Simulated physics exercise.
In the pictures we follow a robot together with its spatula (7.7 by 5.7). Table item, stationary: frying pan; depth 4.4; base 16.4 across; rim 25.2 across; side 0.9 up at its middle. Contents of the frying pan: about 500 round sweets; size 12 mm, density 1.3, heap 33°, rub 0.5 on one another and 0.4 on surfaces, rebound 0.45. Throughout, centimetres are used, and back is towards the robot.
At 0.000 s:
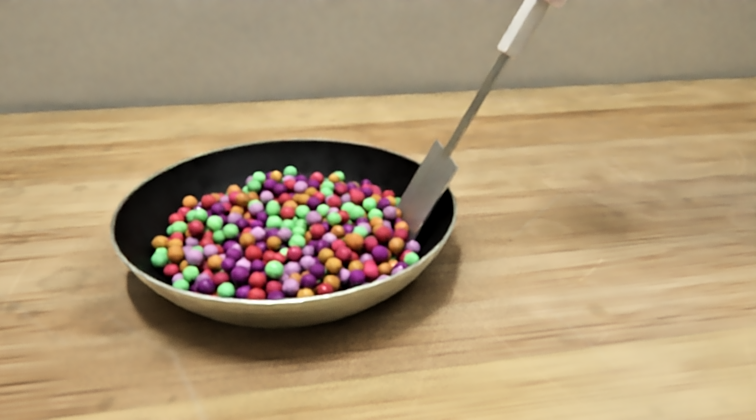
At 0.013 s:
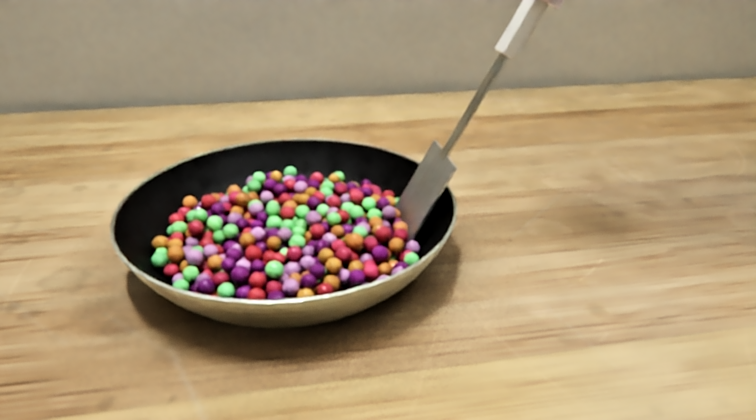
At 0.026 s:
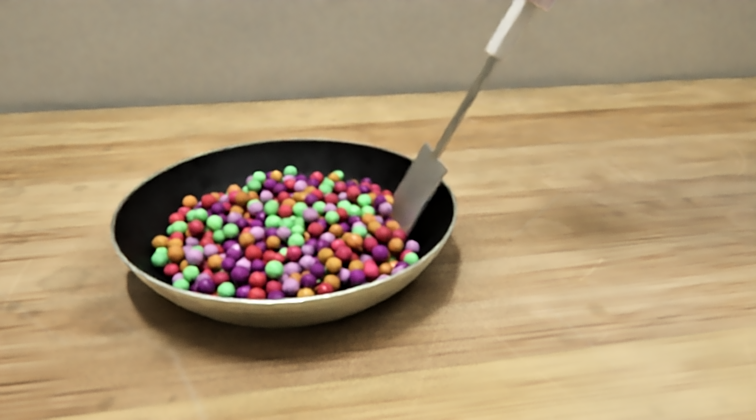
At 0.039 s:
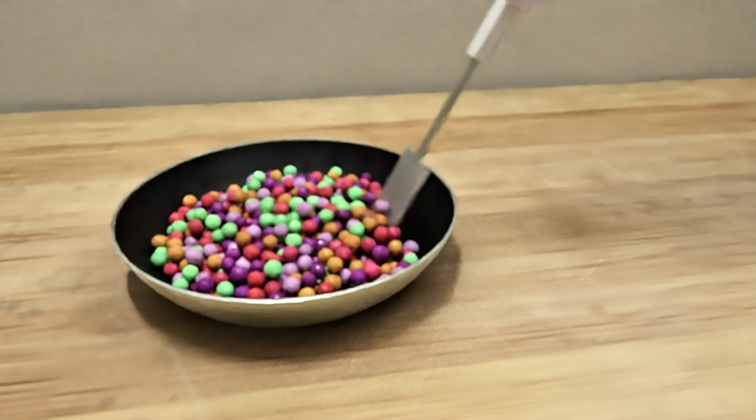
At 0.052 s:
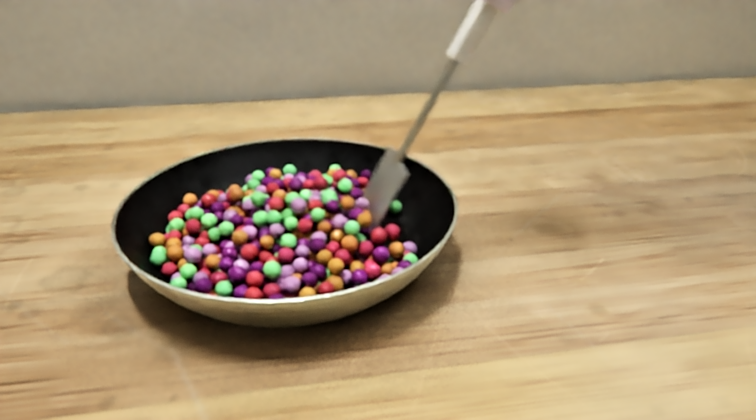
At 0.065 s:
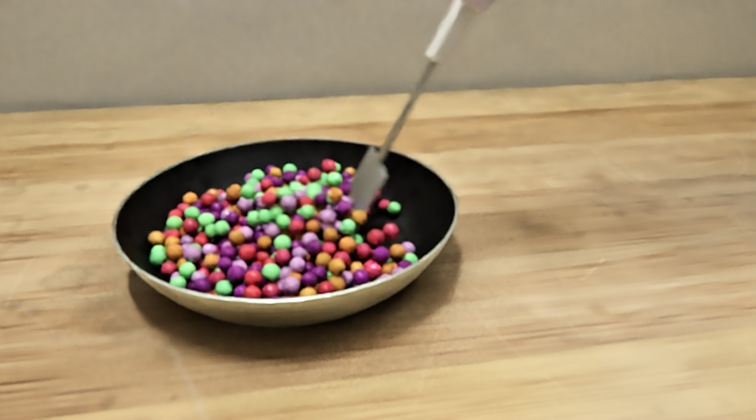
In the video, a spatula rests at the right side of a black frying pan full of colourful round sweets on a wooden table, then moves left through the pan, pushing some of the sweets along and baring the pan's dark surface behind it.
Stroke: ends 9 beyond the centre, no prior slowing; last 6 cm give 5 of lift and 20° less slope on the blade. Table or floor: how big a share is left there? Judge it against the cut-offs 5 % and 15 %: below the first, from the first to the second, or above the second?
Above 15 %.
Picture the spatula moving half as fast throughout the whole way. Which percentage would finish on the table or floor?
10 per cent, about.
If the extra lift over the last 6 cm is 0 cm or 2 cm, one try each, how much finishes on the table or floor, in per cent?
Try one gives about 10 in a hundred, try two about 20 in a hundred.
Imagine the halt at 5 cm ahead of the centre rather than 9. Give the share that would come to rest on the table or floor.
About 10 %.
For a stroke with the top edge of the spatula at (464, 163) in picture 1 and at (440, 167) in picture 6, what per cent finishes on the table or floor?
Off the vessel, on the table or floor: Some 10 percent.
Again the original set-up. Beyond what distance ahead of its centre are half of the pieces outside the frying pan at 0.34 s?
The distance is around 26 cm.
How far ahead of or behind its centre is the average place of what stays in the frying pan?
I'd say close to 2.5 cm toward the front.
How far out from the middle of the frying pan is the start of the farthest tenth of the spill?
Around 70 centimetres.
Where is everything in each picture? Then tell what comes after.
Spatula top edge at (447, 153), sloping 62°; upper third of the load around (296, 224), from x 160 to 410, top at y 175; 496 in the frying pan, in the first picture.
Spatula top edge at (445, 153), sloping 62°; upper third of the load around (297, 223), from x 160 to 410, top at y 175, in the second picture.
Spatula top edge at (436, 155), sloping 62°; upper third of the load around (301, 222), from x 160 to 410, top at y 175, in the third picture.
Spatula top edge at (418, 158), sloping 62°; upper third of the load around (305, 218), from x 160 to 410, top at y 170, in the fourth picture.
Spatula top edge at (399, 159), sloping 62°; upper third of the load around (303, 216), from x 160 to 410, top at y 170, in the fifth picture.
Spatula top edge at (379, 160), sloping 62°; upper third of the load around (298, 214), from x 155 to 410, top at y 165; 496 in the frying pan, in the sixth picture.
By 0.10 s, sloping 62°, highest piece 7 above the table; 496 in the frying pan.
By 0.13 s, sloping 57°, highest piece 8 above the table; 496 in the frying pan.
By 0.34 s, sloping 42°, highest piece 11 above the table; 389 in the frying pan, 58 on the table or floor, 49 on the blade or in flight.
By 1.39 s, sloping 42°, highest piece 4 above the table; 389 in the frying pan, 107 on the table or floor.
Final count, 389 in the frying pan, 107 on the table or floor. That is 22 % on the table or floor.
